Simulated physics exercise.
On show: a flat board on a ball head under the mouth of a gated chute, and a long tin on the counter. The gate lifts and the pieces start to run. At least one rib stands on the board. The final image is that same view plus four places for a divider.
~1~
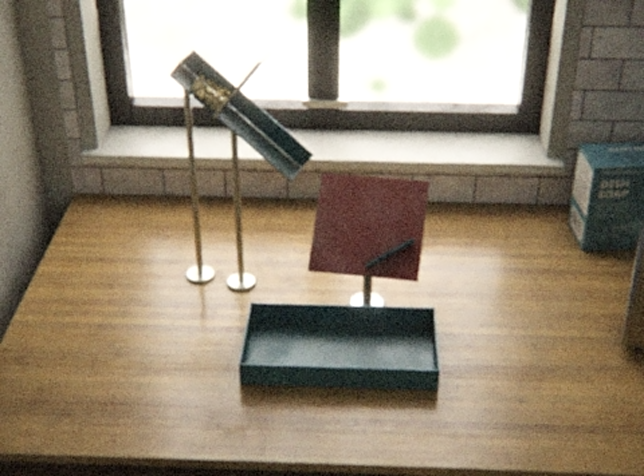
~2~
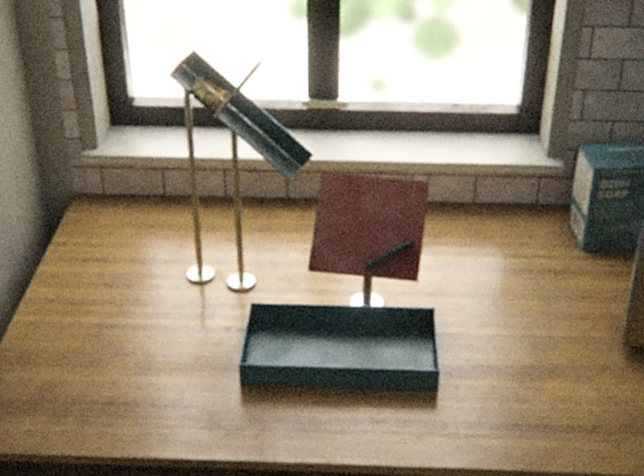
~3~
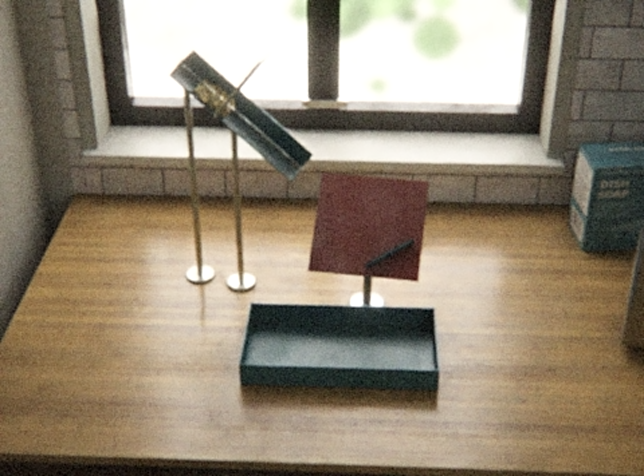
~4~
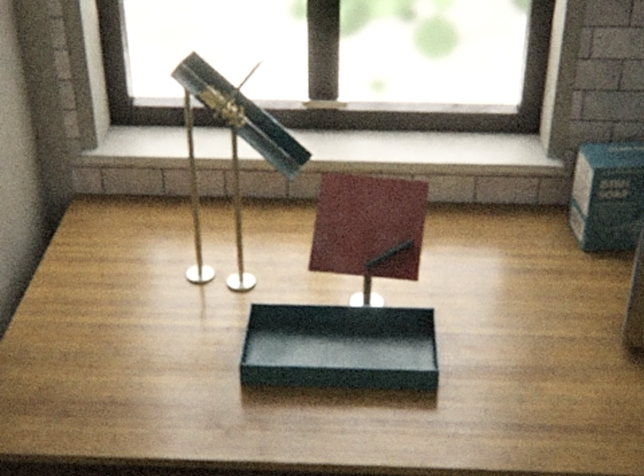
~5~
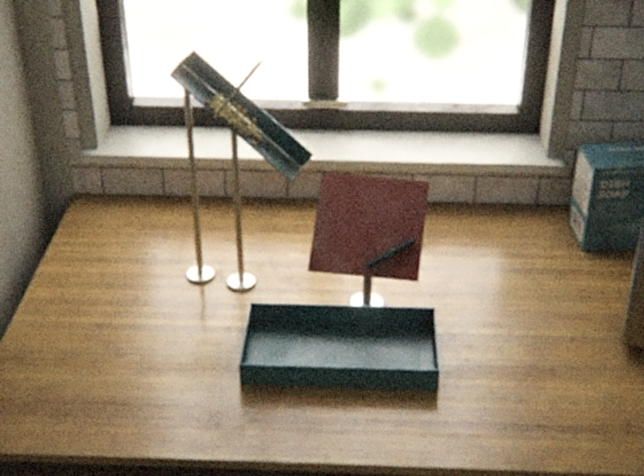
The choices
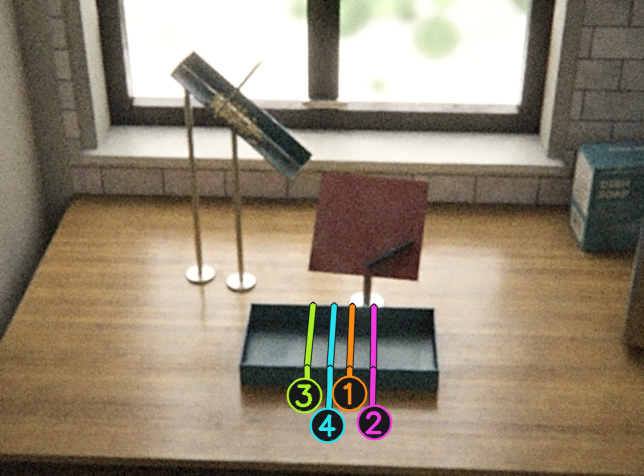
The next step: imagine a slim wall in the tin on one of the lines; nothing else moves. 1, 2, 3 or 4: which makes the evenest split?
Line 1.
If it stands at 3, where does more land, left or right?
Right.
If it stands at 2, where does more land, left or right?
More lands on the left.
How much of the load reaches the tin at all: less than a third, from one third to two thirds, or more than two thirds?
About that: More than two thirds.
On the marked copy, line 1 crosses the front rim at (349, 367); line 2 crosses the front rim at (373, 368); line 3 crosses the front rim at (307, 366); line 4 crosses the front rim at (330, 367).
Choosing 1, of what is caught, roughly half on the left of the divider, roughly half on the right.
Choosing 2, of what is caught, almost all on the left of the divider, about a tenth on the right.
Choosing 3, of what is caught, just a few on the left of the divider, almost all on the right.
Choosing 4, of what is caught, about a tenth on the left of the divider, almost all on the right.
